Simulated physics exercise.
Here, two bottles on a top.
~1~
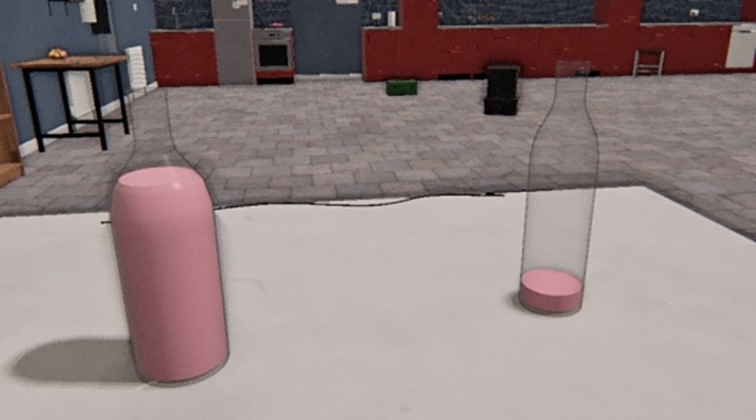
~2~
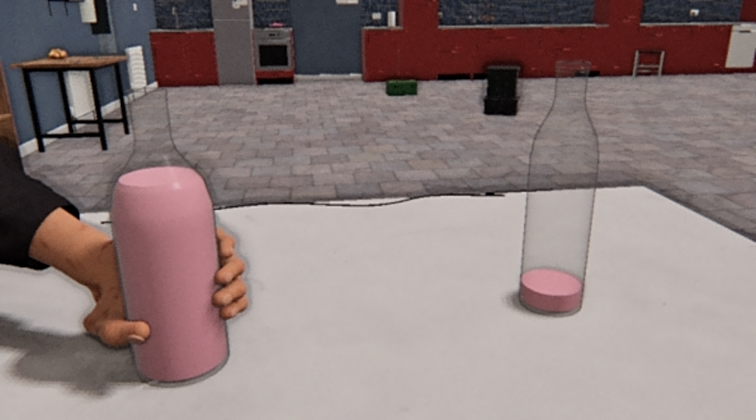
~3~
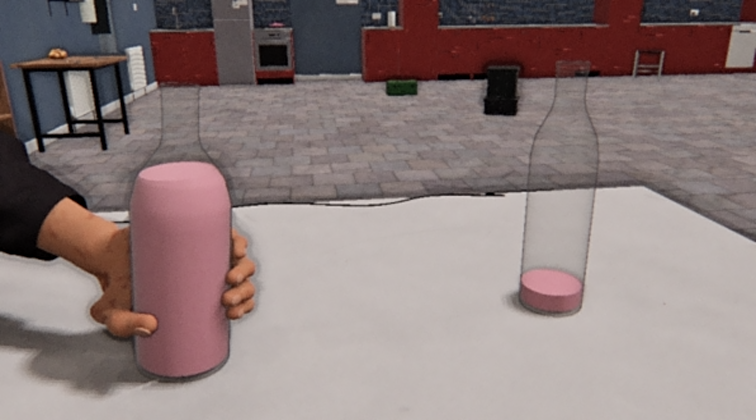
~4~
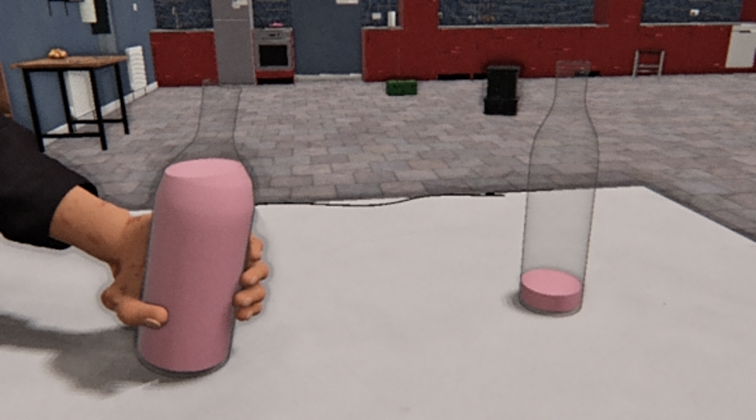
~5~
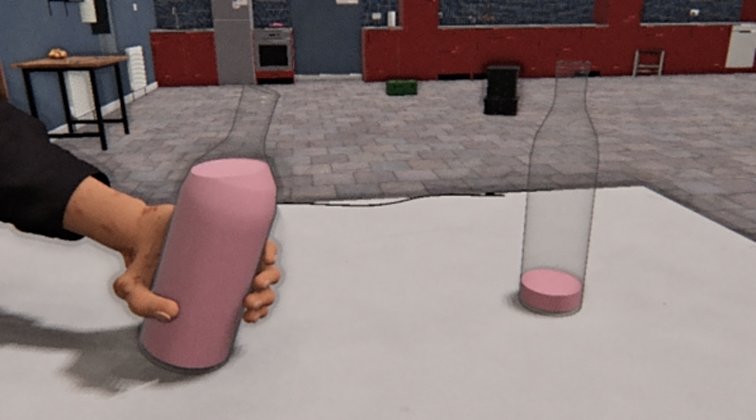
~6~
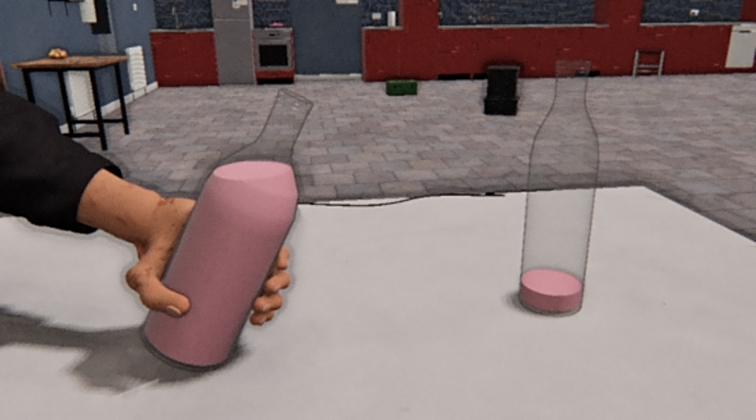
On a white tabletop, a hand grips the left bottle of pink liquid and tilts it rightward.
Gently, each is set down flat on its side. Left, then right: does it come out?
The left one runs out and the right one stays dry.
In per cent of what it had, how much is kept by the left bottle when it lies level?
About 35 %.
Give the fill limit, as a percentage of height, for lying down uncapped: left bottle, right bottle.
Around 24 percent, then around 22 percent.
Soon after, the left bottle is nearly down; left bottle, nothing comes out.
Later, the left bottle lies flat; left bottle, it is running out of the neck.
In the end, both lie flat; left bottle, it is running out of the neck; right bottle, nothing comes out.
